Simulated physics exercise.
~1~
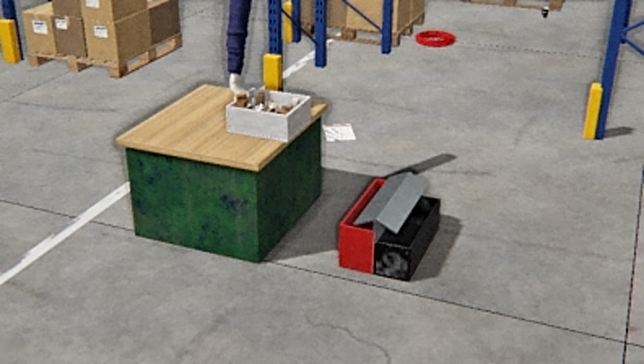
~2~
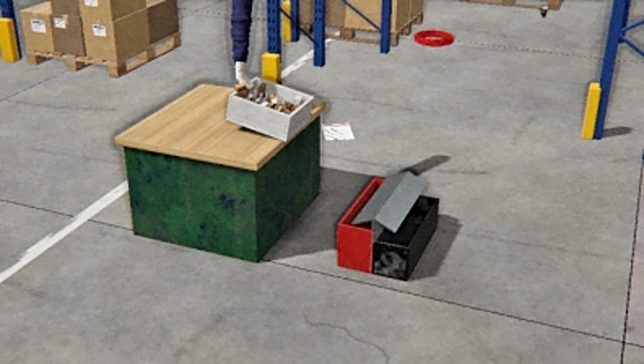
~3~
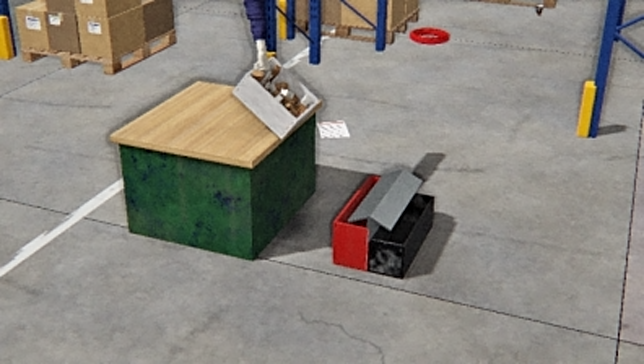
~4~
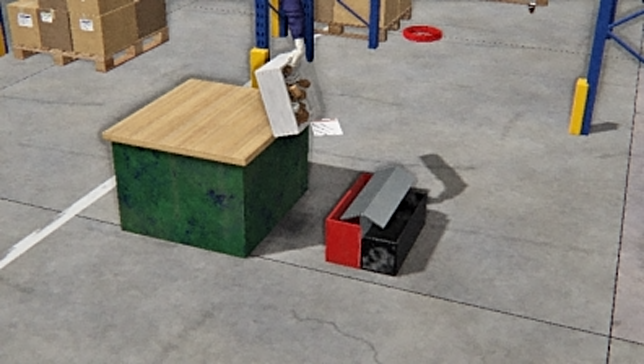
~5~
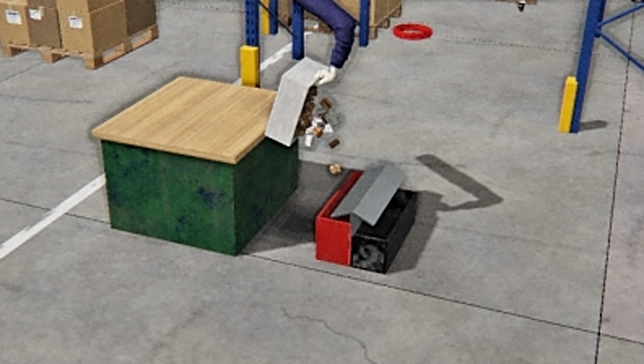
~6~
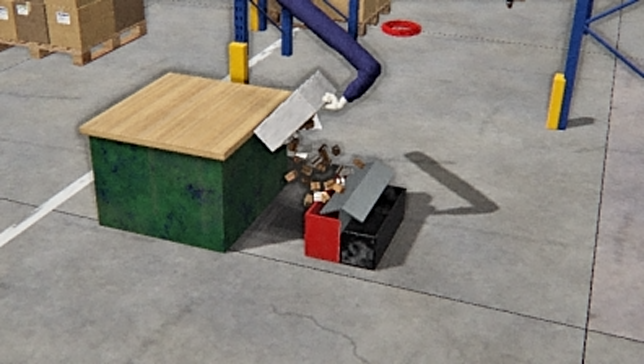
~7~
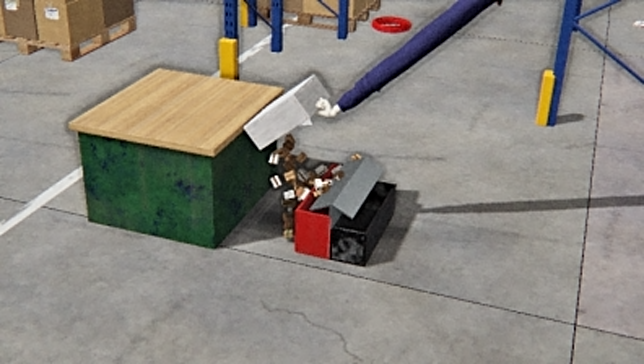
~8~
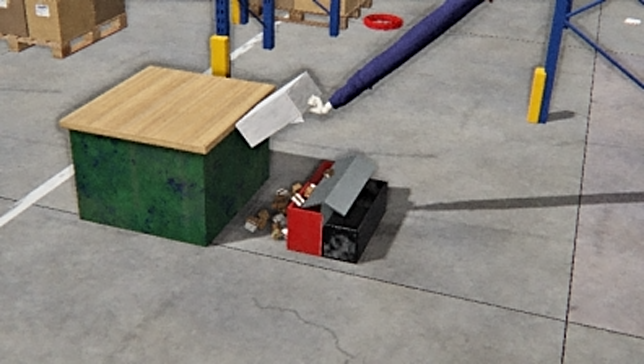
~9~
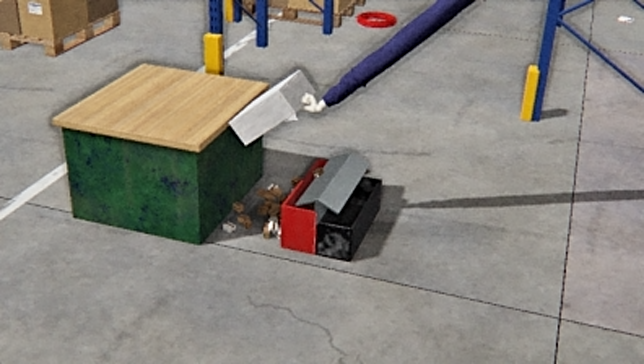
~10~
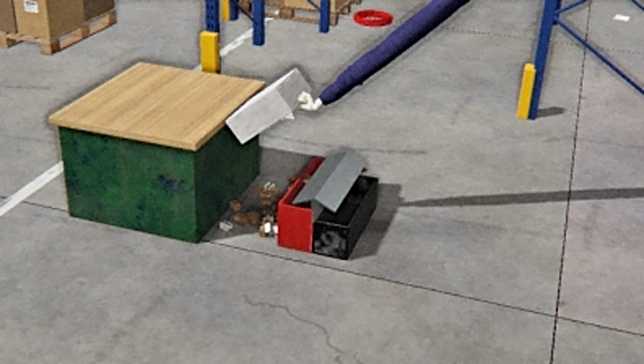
The footage shows a blue arm tipping a white tote of small parcels over the edge of a green bench in a warehouse; the parcels tumble out, some into the red trough beside a black box, most ending on the floor short of it.
